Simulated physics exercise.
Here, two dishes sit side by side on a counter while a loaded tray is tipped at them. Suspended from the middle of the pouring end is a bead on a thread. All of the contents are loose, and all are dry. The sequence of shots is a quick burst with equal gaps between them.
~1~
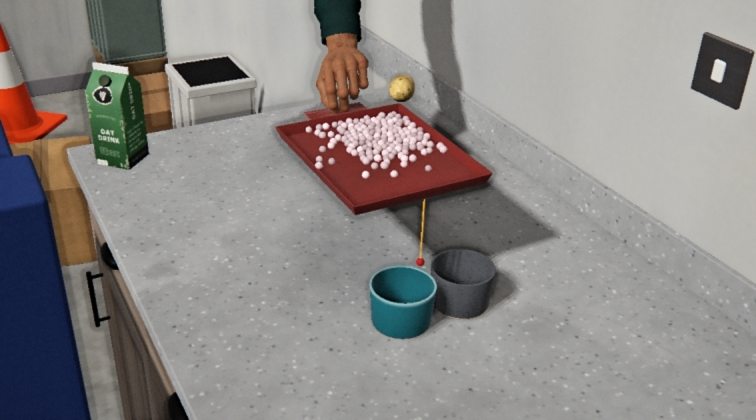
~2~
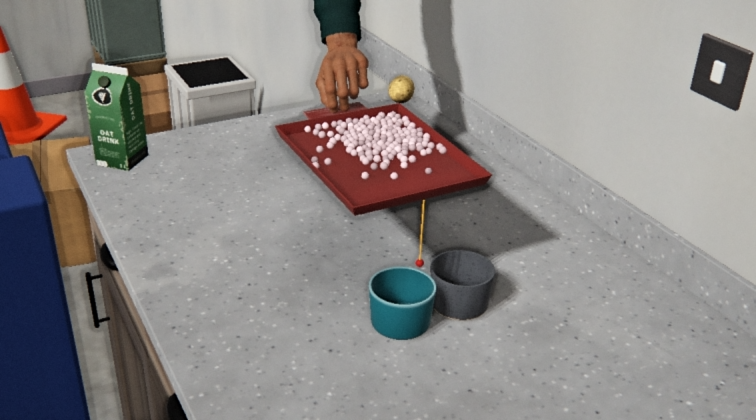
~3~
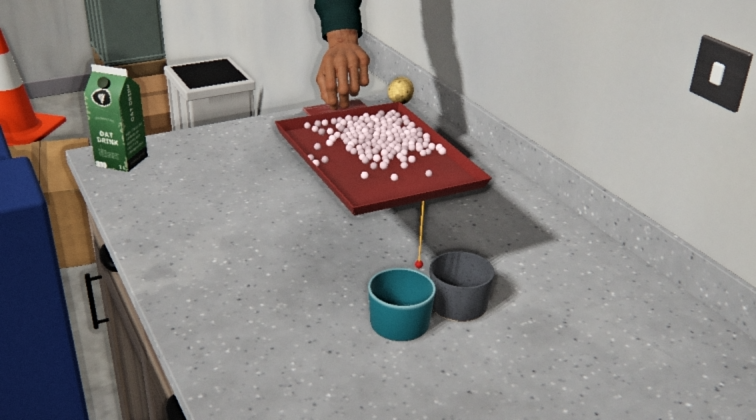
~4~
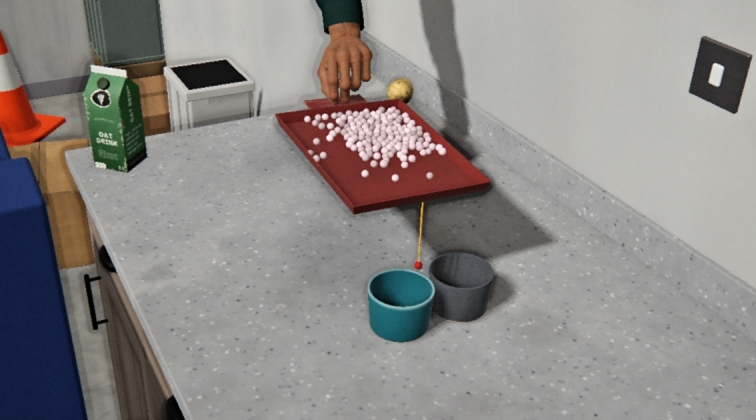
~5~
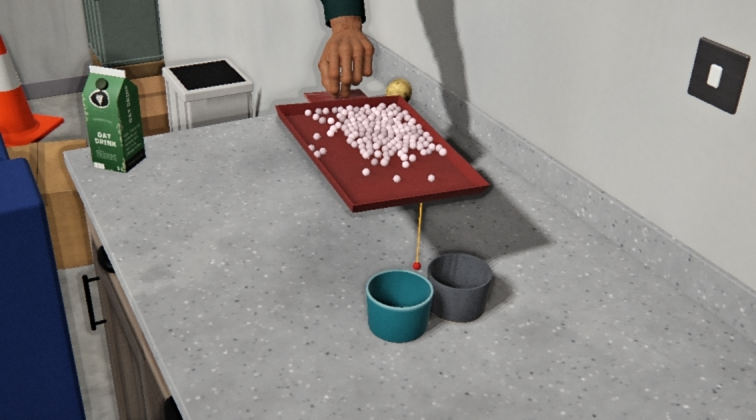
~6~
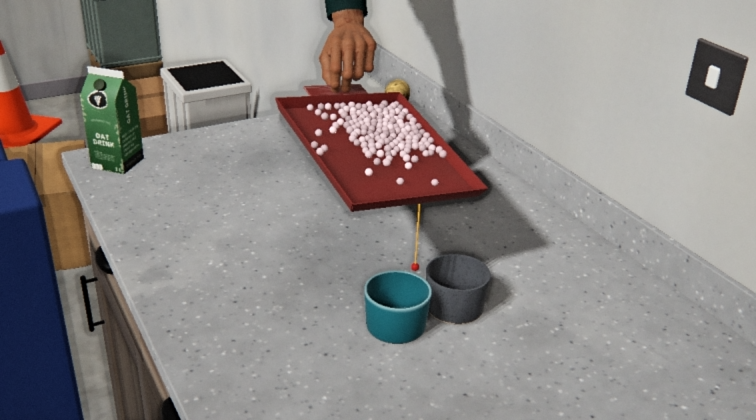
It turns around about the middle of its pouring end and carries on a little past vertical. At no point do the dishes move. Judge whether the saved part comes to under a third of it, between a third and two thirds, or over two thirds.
The saved part comes to between a third and two thirds of it.
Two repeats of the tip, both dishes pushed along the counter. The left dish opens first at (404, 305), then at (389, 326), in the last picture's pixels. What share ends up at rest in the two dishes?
Close to 20 in a hundred, then close to 0 in a hundred.
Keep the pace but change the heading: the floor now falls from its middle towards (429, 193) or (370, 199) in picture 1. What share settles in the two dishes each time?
Around 60 per cent first, around 10 per cent next.
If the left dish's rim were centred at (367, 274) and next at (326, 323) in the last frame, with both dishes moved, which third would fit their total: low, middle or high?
The earlier try, under a third; the later try, under a third.
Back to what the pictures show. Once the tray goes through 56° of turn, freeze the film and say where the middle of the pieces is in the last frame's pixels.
Close to (464, 198).
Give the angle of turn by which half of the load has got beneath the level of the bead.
Somewhere around 65 degrees.
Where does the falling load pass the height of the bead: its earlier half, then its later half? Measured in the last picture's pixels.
Initially about (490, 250); subsequently about (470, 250).
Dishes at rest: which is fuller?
The one on the right.
Soon after the last picture, tray tipped steeply; about two thirds on the tray; a small part in the right dish; a small part outside both; a small part in the air.
A little later, tray tipped right over; about half in the right dish; about half outside both; a stray few in the air.
Later still, tray tipped past a quarter turn; about half in the right dish; about half outside both.
By the end, tray tipped past a quarter turn; none in the left dish; about half in the right dish; about half outside both.
